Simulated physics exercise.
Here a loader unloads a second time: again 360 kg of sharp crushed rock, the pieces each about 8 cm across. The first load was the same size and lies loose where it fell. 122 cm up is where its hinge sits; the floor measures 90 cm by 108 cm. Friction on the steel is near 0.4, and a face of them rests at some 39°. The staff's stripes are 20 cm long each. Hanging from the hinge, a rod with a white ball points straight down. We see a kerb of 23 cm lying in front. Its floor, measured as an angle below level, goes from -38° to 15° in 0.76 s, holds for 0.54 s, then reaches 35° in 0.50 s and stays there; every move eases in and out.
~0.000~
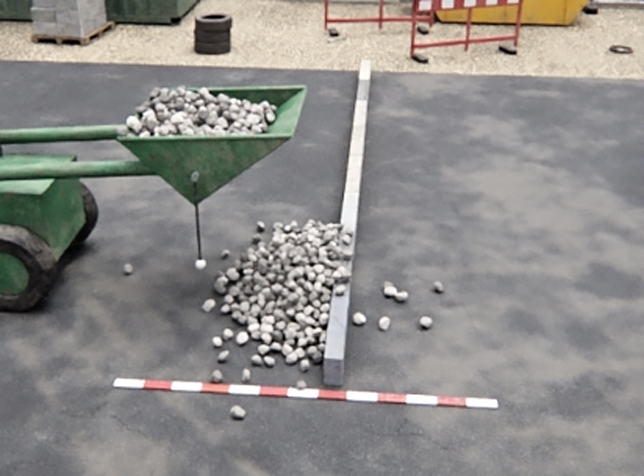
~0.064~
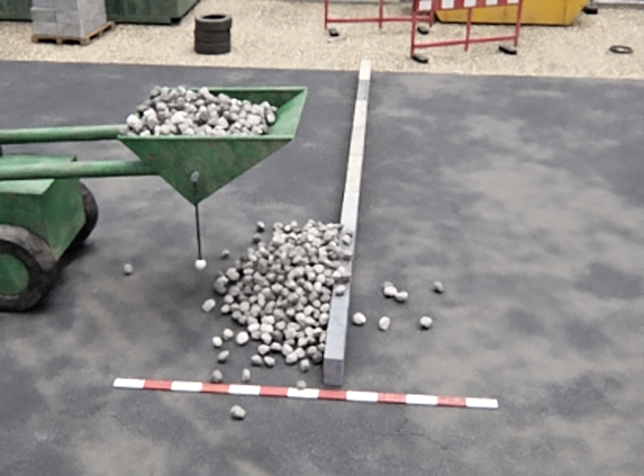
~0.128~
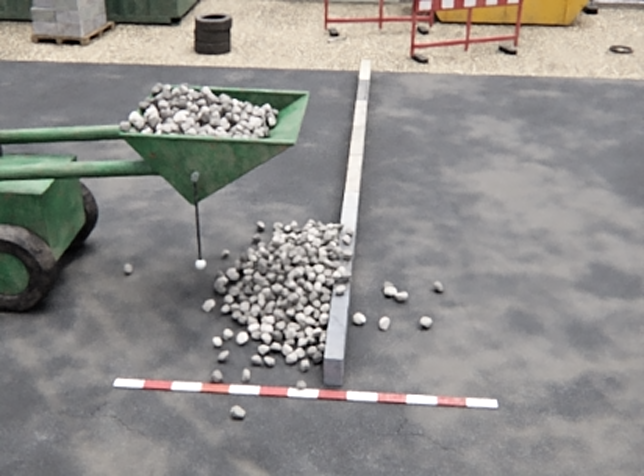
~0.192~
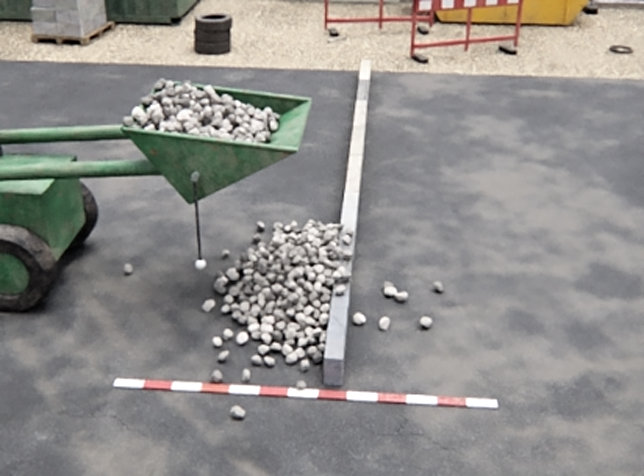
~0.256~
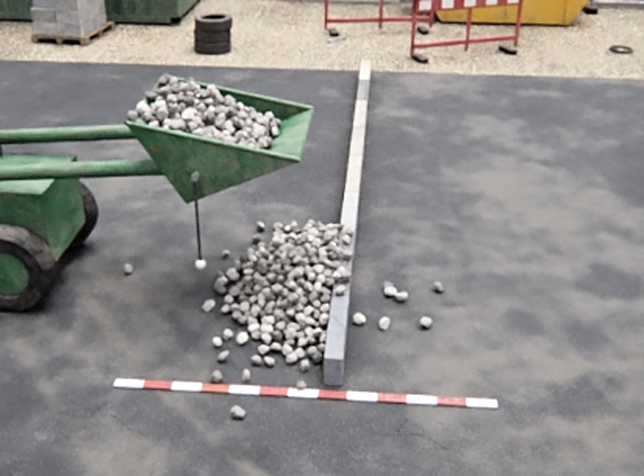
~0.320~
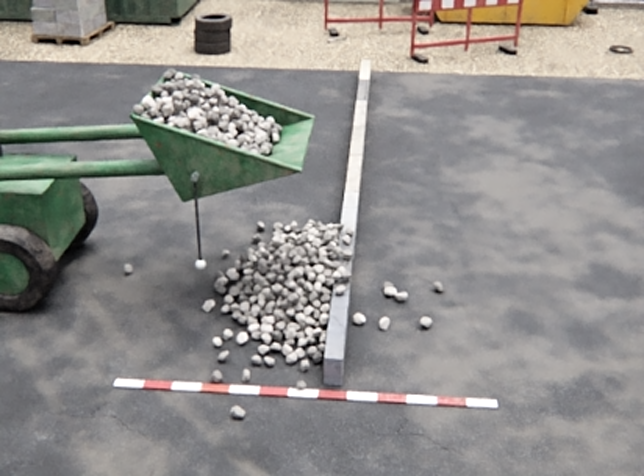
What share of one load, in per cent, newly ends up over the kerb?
20 %.
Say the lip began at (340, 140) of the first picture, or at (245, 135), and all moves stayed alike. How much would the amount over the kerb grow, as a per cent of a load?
Roughly 90 per cent, then 0 per cent.
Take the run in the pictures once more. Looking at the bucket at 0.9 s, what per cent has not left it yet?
Near 100 per cent of the load is held.
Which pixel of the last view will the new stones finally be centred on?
Centre: Approx. (312, 266).
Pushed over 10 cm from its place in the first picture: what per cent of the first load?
Around 5 in a hundred.
After 0.6 s the floor is at 7°; in per cent of one load, 100 in the bucket, 99 on this side of the kerb, 1 over the kerb; the foremost stones are at (392, 300).
After 0.9 s the floor is at 15°; in per cent of one load, 100 in the bucket, 99 on this side of the kerb, 1 over the kerb; the foremost stones are at (392, 300).
After 2.2 s the floor is at 35°; in per cent of one load, 24 in the bucket, 167 on this side of the kerb, 9 over the kerb; the foremost stones are at (427, 284).
After 5.0 s the floor is at 35°; in per cent of one load, 0 in the bucket, 178 on this side of the kerb, 22 over the kerb; the foremost stones are at (435, 282). Net gain over the kerb, 20.
